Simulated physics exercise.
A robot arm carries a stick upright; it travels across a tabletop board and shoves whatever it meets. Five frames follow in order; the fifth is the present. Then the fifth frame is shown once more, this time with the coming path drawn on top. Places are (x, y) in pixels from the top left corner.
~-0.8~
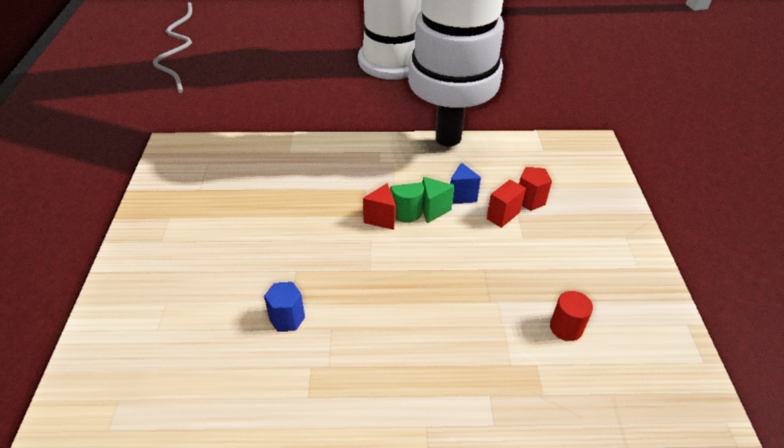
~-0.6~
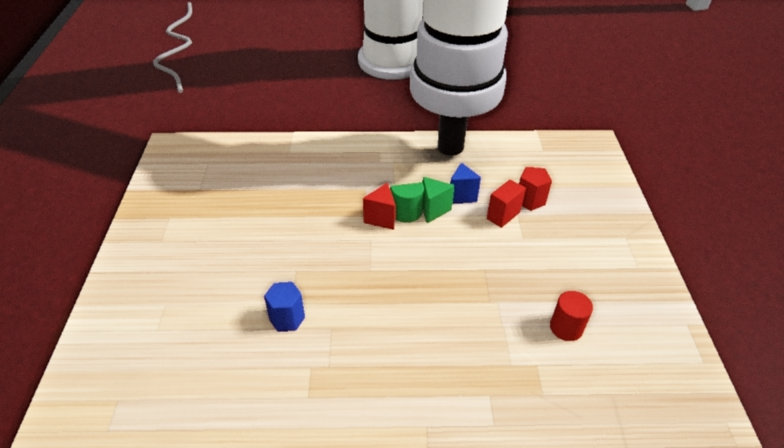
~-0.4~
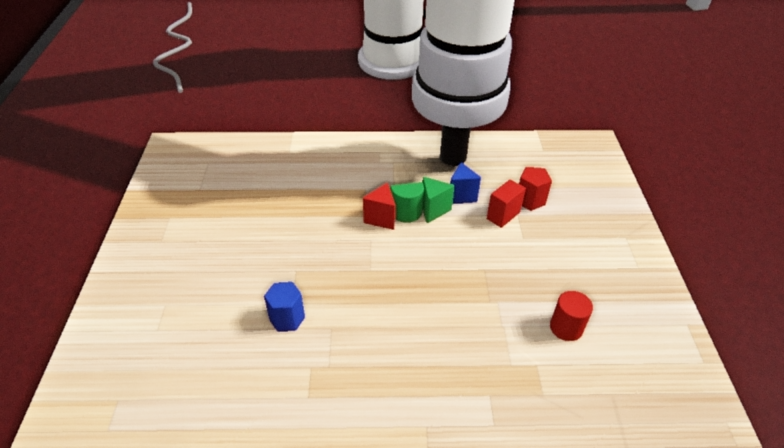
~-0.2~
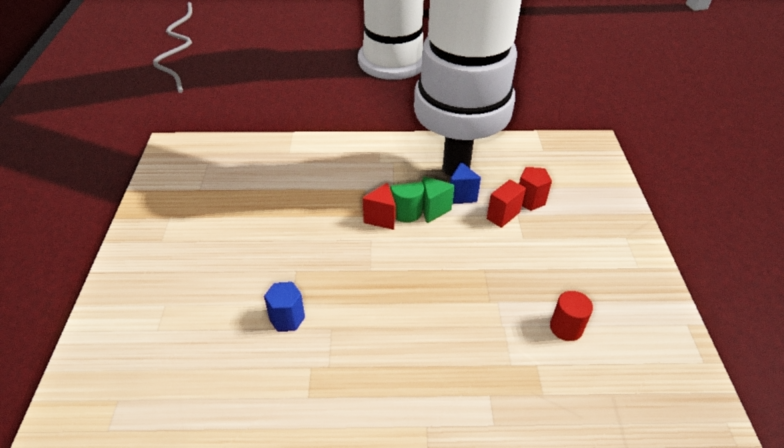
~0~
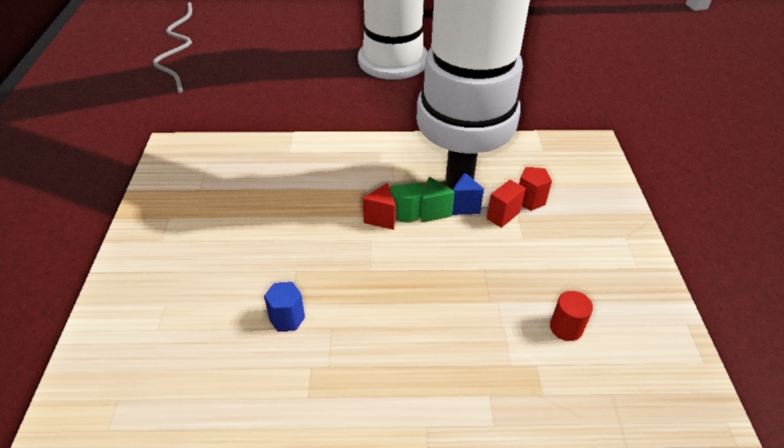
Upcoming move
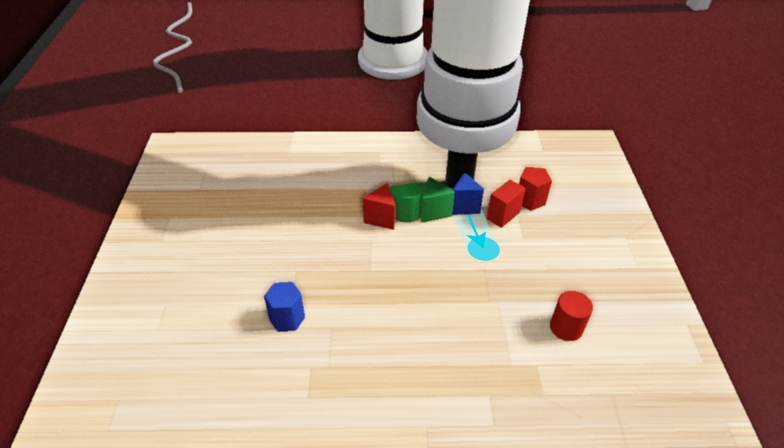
At first, a robot arm's dark stick hovers near the far edge of a wooden board scattered with red, green and blue blocks. The stick moves toward the viewer until it reaches the blue triangular block, then pushes it slightly forward beside the green triangular block, while the other blocks stay nearly still.
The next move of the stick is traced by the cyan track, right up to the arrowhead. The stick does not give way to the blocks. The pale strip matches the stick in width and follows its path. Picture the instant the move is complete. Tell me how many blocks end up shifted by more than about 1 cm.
My count: 1.
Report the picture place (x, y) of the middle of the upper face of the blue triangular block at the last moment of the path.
It is going to be at (470, 237).
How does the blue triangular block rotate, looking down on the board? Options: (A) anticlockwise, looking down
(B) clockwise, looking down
The correct letter is B.
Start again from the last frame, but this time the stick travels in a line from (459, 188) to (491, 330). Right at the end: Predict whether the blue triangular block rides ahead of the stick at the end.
It slips out to the side or back.
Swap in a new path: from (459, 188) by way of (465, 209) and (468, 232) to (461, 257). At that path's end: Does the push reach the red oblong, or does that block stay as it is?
In the end it has not been moved.
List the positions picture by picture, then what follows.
The first frame shows stick tip (448, 139); block tops, green triangular block (435, 186); blue triangular block (465, 172); red oblong (508, 190).
The second frame shows stick (451, 148); blocks unchanged.
The third frame shows stick (453, 158); blocks unchanged.
The fourth frame shows stick (456, 169); blocks unchanged.
The fifth frame shows stick (460, 181); green triangular block (436, 188); blue triangular block (468, 183); red oblong (508, 190).
Path on the board, in a line from (459, 188) to (484, 249).
What follows on the original path. One third of the way, stick (467, 201); green triangular block (437, 191), turned 20° clockwise; blue triangular block (472, 204), turned 15° clockwise.
Two thirds of the way, stick (475, 221); green triangular block (437, 191), turned 20° clockwise; blue triangular block (471, 223), turned 55° clockwise.
At the end, stick (485, 242); green triangular block (437, 191), turned 20° clockwise; blue triangular block (470, 237), turned 120° clockwise; red oblong in place.
